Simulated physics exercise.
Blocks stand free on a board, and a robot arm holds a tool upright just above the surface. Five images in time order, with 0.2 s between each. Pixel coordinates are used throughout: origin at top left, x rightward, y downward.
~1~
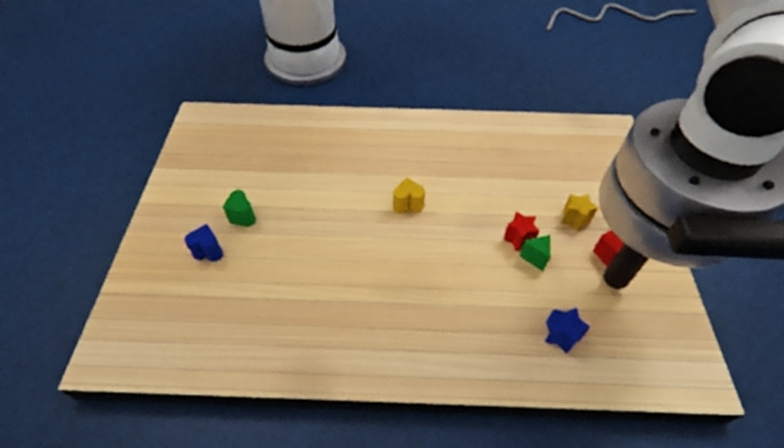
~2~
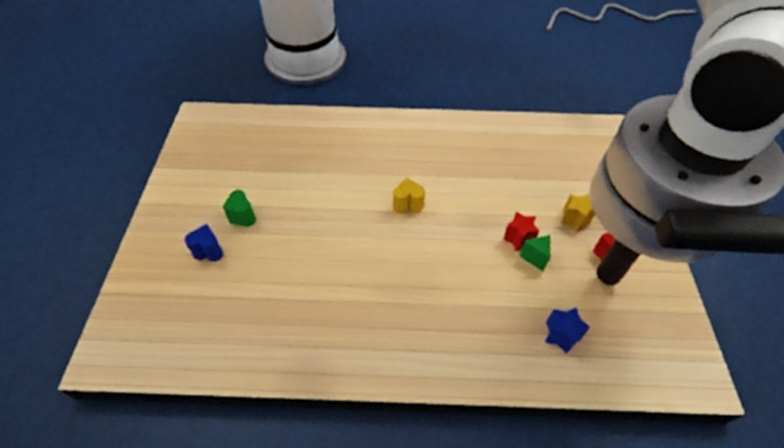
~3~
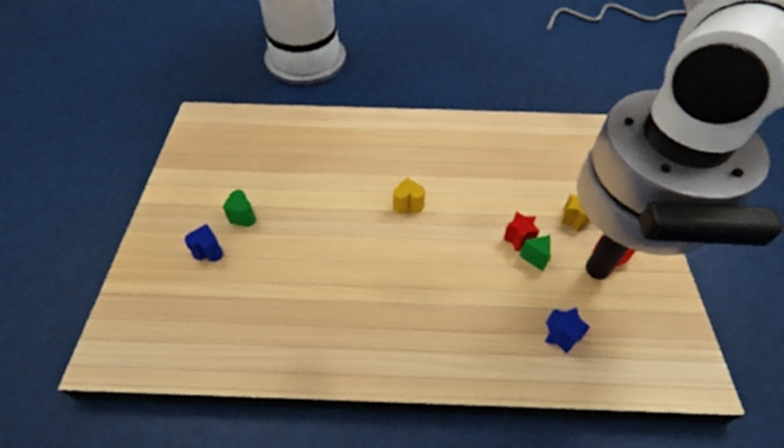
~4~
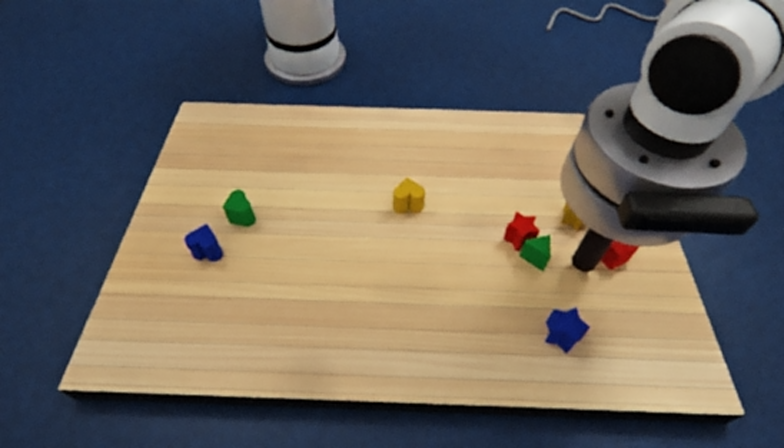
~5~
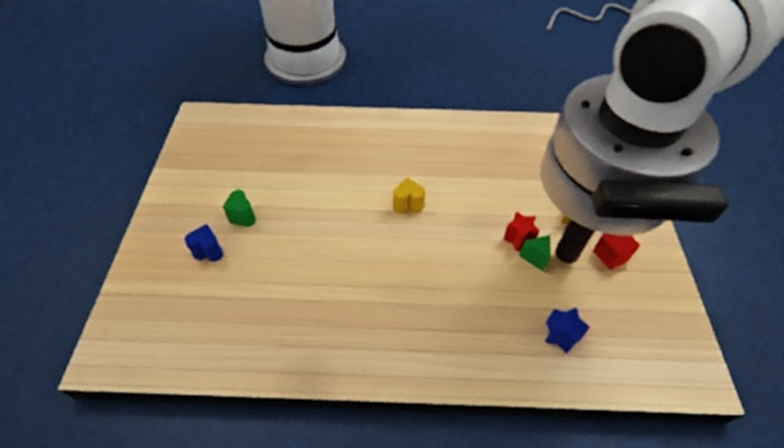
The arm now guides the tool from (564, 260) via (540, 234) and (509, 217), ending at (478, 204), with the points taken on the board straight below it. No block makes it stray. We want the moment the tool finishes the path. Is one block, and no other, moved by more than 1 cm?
My answer is yes.
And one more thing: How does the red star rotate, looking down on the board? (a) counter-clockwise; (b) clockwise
I choose a.
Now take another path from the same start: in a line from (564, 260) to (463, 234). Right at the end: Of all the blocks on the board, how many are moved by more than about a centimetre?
Here I'd predict two blocks moving more than 1 cm.
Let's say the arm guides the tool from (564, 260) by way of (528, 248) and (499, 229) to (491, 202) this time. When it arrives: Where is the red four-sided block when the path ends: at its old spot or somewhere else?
It's unmoved.
On the path given first. One third of the way, tool (542, 228); nothing pushed yet.
Two thirds of the way, tool (511, 211); red star (512, 220), turned 70° anticlockwise.
At the end, tool (480, 197); red star (512, 220), turned 70° anticlockwise; green triangle in place.
